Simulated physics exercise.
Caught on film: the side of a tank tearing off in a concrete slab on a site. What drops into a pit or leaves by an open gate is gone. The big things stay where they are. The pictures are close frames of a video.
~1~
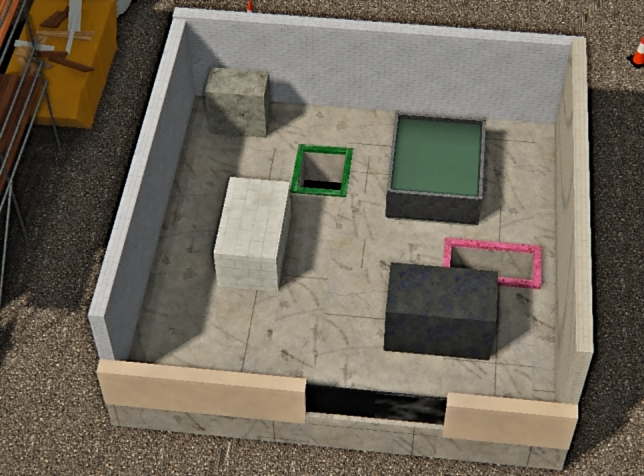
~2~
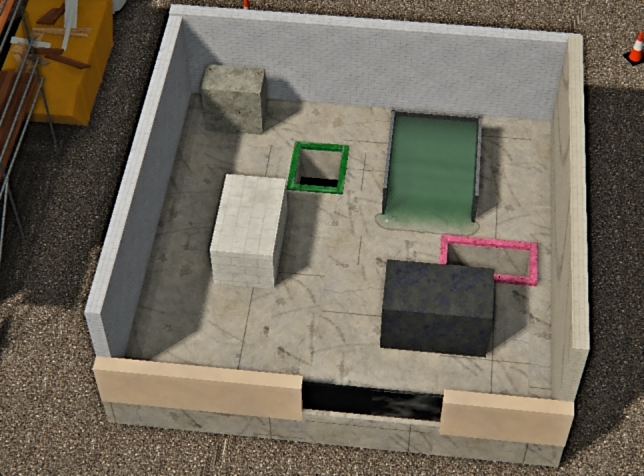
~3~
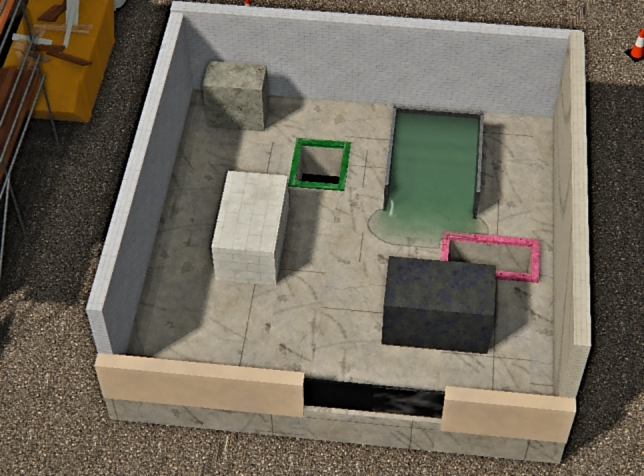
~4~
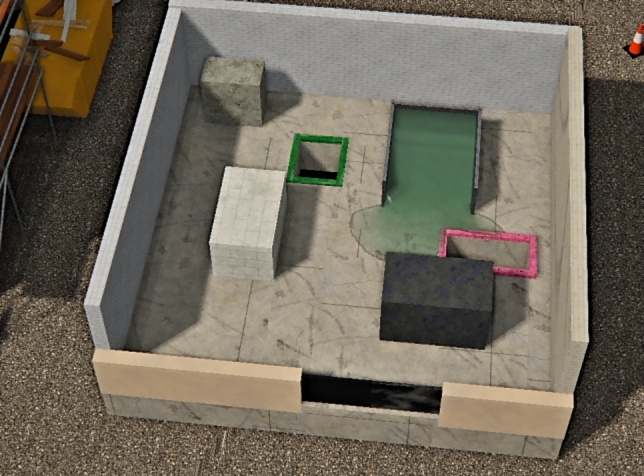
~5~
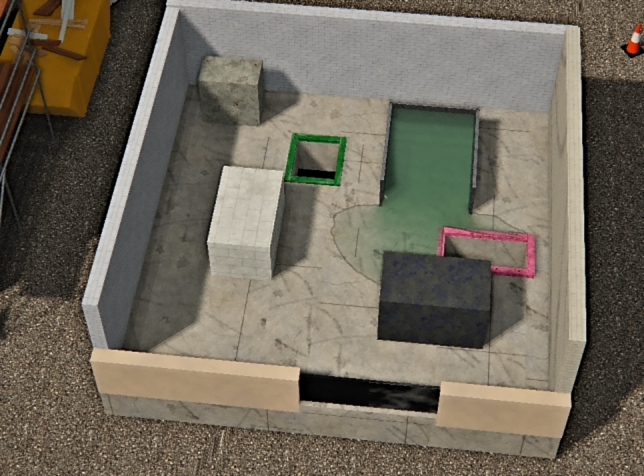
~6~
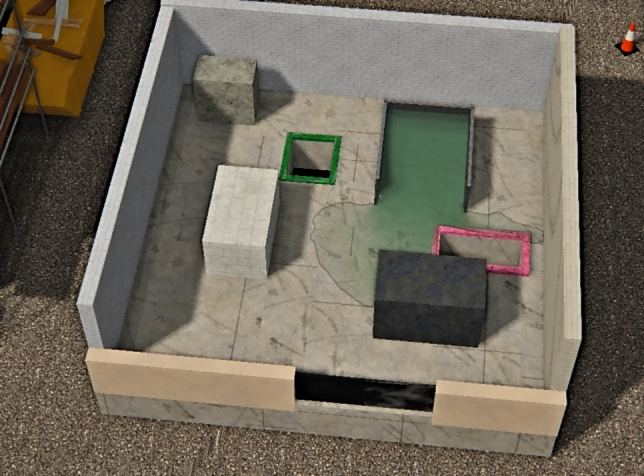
Green water poured out of the open front of a dark tank inside a walled concrete slab, then spread across the floor, reaching the pink-edged pit and running behind and left of a dark block.
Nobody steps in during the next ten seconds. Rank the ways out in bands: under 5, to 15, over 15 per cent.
One by one: The gate takes under 5 %; the pink pit takes over 15 %; the green pit takes under 5 %.
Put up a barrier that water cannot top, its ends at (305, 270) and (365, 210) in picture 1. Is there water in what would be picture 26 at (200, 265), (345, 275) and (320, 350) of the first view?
In turn: Free of water, under water, wet.
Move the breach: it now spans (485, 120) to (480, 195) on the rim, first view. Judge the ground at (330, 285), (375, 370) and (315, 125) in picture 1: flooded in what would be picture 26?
As listed: Free of water, dry, flooded.
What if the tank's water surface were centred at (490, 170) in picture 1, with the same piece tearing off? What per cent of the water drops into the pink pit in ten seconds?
Per cent: Pink 60.
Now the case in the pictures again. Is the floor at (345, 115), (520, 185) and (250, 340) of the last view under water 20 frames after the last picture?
In that order: No water, covered, wet.
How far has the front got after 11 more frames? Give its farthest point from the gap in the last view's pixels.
Close to (199, 382).
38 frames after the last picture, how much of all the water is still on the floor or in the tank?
Some 82 per cent.
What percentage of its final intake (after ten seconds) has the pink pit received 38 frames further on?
I make it 100 per cent.
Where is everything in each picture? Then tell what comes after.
Still water in the tank at (437, 157), in the first picture.
Water pours out at (429, 207) and has run to (379, 216), in the second picture.
Water pours out at (431, 206) and has run to (373, 222), in the third picture.
Water pours out at (428, 203) and has run to (502, 235), in the fourth picture.
Water pours out at (426, 202) and has run to a hidden place, in the fifth picture.
Water pours out at (421, 201) and has run to (365, 299), in the sixth picture.
A moment on, water covers 20 % of the floor; the gate 0 %, the pink pit 9 %, the green pit 0 %.
Next, water covers 35 % of the floor; the gate 0 %, the pink pit 14 %, the green pit 0 %.
Then, water covers 50 % of the floor; the gate 0 %, the pink pit 16 %, the green pit 0 %.
Later, water covers 80 % of the floor; the gate 0 %, the pink pit 17 %, the green pit 0 %.
In the end, water covers 95 % of the floor; the gate 0 %, the pink pit 17 %, the green pit 0 %.
